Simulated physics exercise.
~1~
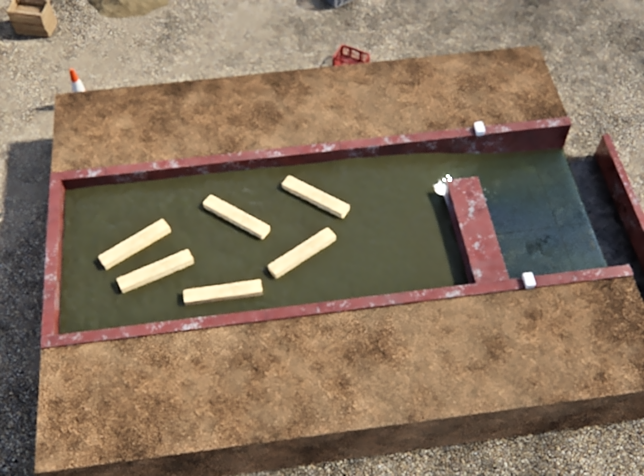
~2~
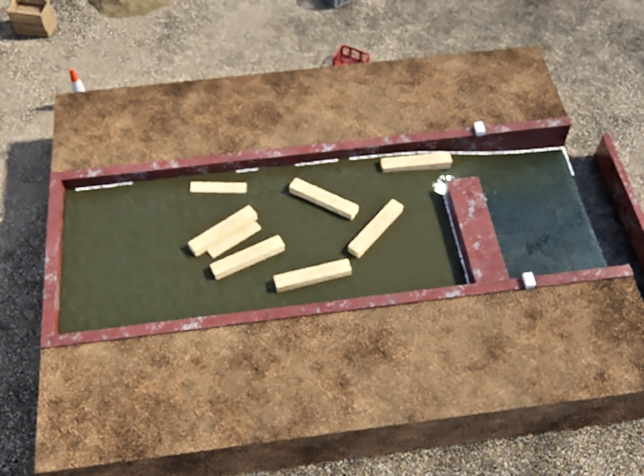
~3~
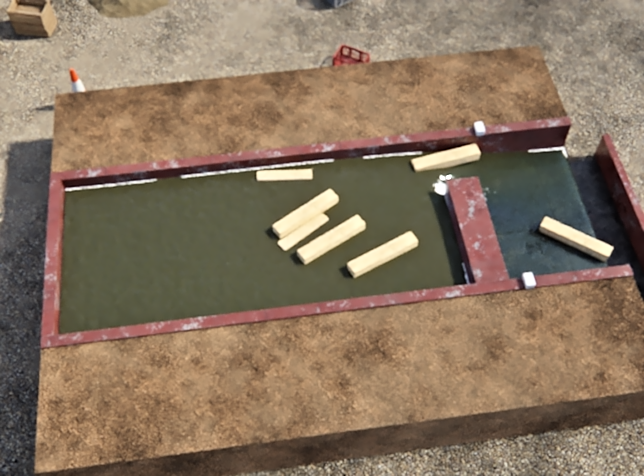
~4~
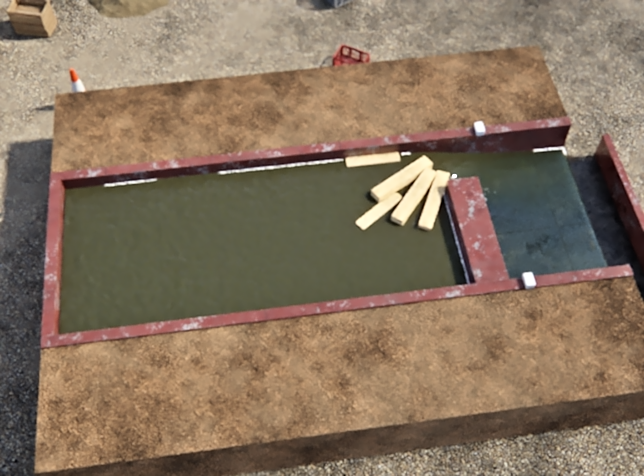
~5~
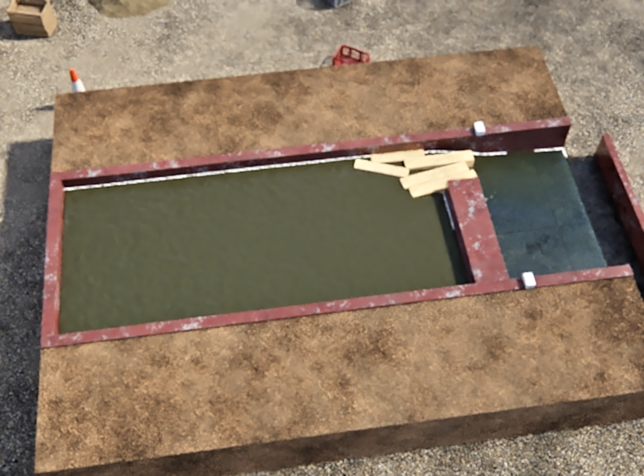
In a walled channel of murky water on gravelly ground, pale wooden beams and boards drift right toward a gap beside a reddish barrier; a few pass through and leave, while the rest bunch together and end jammed at the opening.
